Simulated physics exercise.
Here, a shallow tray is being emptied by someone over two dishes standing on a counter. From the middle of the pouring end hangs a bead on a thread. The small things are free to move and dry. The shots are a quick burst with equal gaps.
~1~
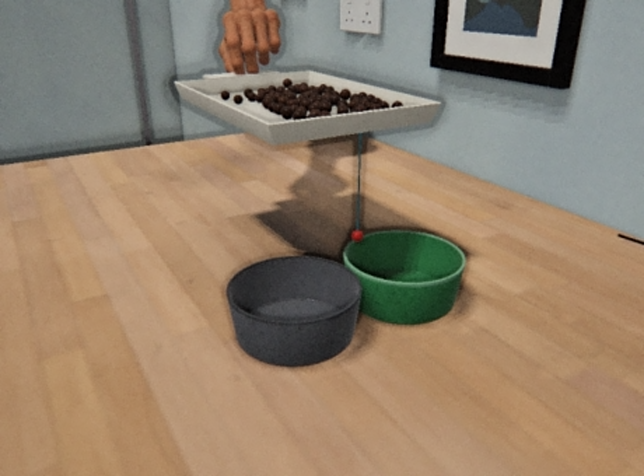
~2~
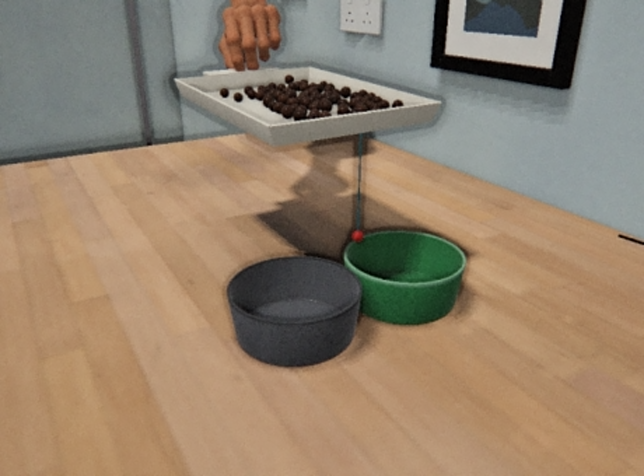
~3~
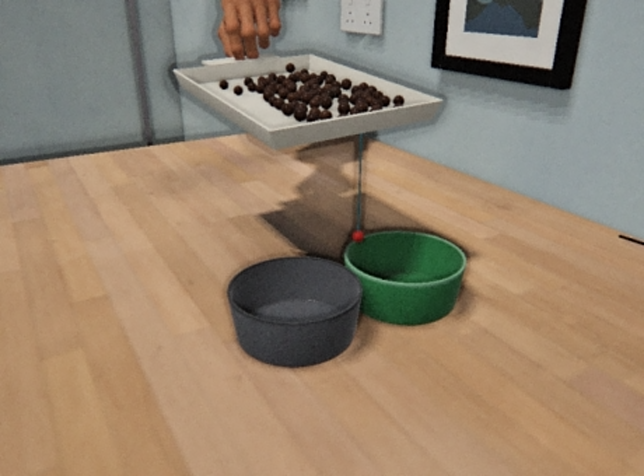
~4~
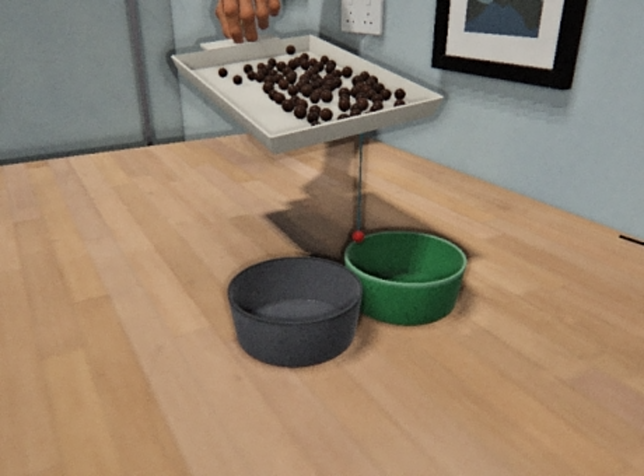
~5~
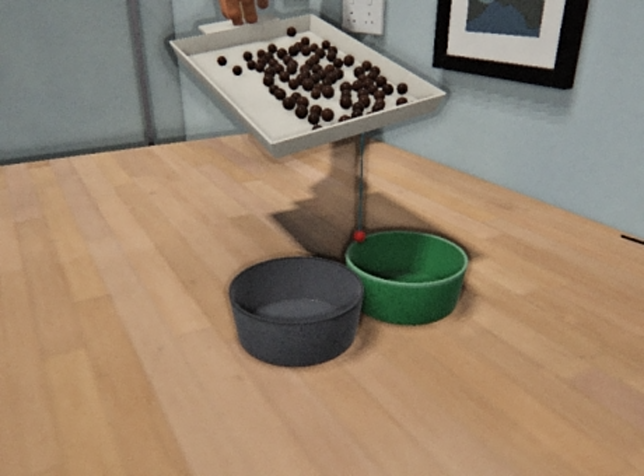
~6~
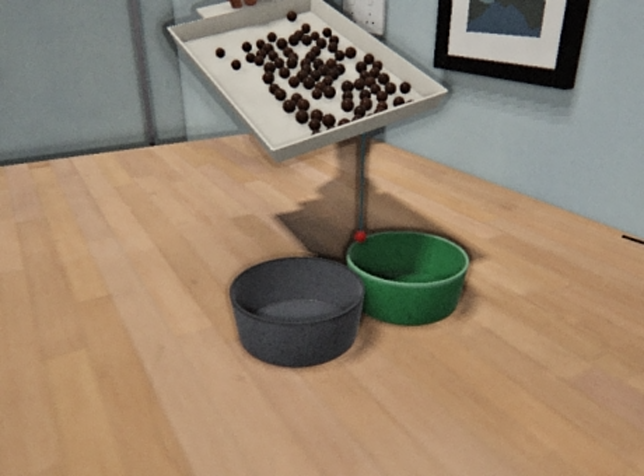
In this clip, a hand raises the far side of a shallow white tray of dark brown balls above a grey dish and a green dish, tilting it increasingly toward its near left corner as the balls spread across it.
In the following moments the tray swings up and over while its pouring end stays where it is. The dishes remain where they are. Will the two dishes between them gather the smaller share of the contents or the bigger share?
Between them the dishes gather the bigger share.
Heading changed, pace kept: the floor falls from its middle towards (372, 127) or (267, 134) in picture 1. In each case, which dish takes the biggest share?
So, first the right-side one, then the left-side one.
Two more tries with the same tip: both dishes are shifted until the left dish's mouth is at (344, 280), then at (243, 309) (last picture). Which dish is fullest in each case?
First the left dish, then the dish on the left.
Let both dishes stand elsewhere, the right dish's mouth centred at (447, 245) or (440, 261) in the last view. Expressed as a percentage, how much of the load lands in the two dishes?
Trial 1: 40 percent; trial 2: 60 percent.
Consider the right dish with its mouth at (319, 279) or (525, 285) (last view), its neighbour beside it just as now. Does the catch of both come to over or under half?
Result, first setup: A majority share; second setup: A minority share.
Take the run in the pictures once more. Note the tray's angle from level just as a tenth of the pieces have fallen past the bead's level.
Reading: Some 65°.
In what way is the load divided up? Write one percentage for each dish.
Final split: Left dish some 90 per cent, right dish some 0 per cent.
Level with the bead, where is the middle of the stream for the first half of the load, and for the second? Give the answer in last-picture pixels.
At (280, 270) for the first part, then at (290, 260) for the others.
Soon after the last picture, tray tipped steeply; about two thirds on the tray; about a quarter in the left dish; a stray few outside both; about a quarter in the air.
A little later, tray tipped past a quarter turn; a stray few on the tray; nearly all in the left dish; a small part outside both; a stray few in the air.
Later still, tray tipped past a quarter turn; nearly all in the left dish; a small part outside both.
At rest, tray tipped past a quarter turn; nearly all in the left dish; none in the right dish; a small part outside both.
